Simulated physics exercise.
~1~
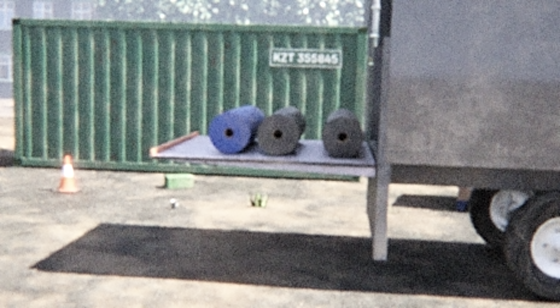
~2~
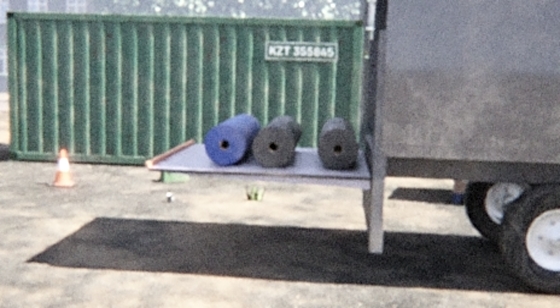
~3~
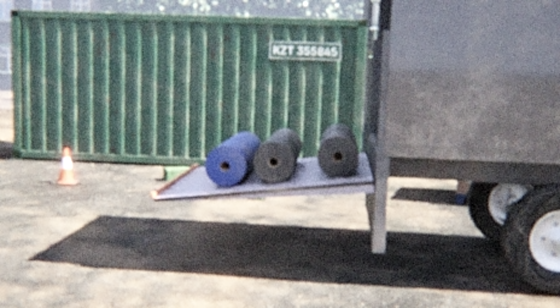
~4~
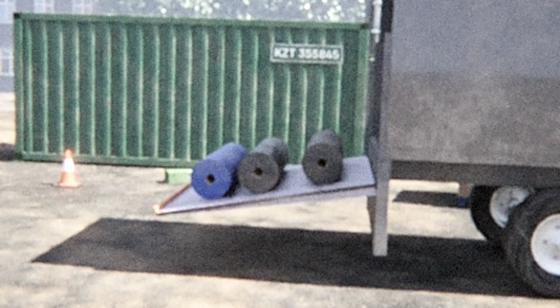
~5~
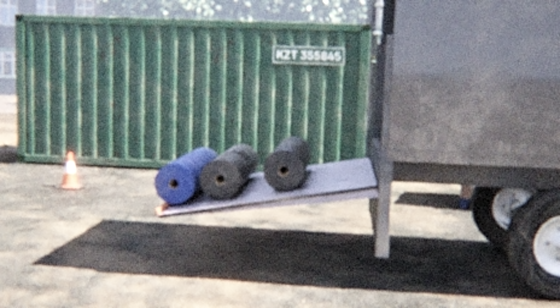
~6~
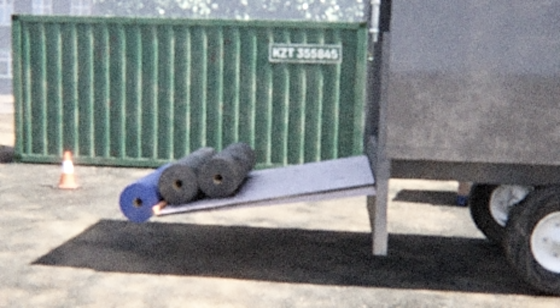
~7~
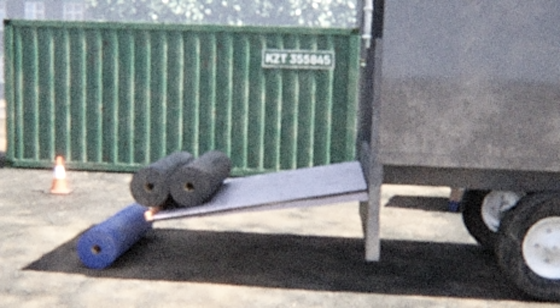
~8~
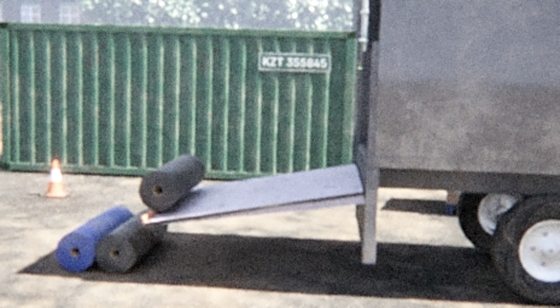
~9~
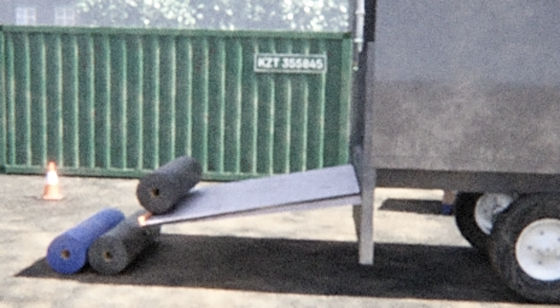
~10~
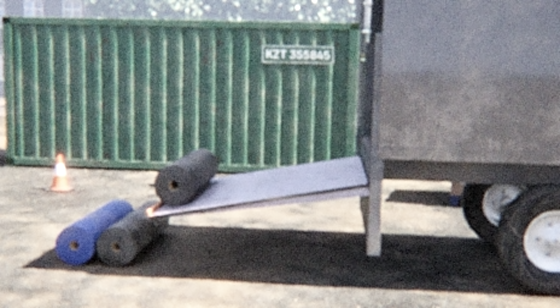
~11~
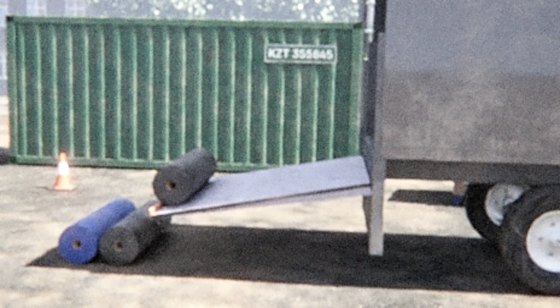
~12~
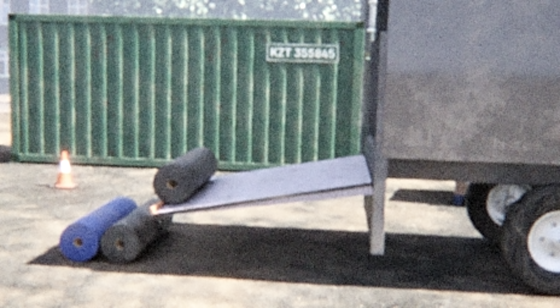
Van's lift platform tilting down, a blue roll and a dark one dropping to the ground, another dark roll resting at its edge.
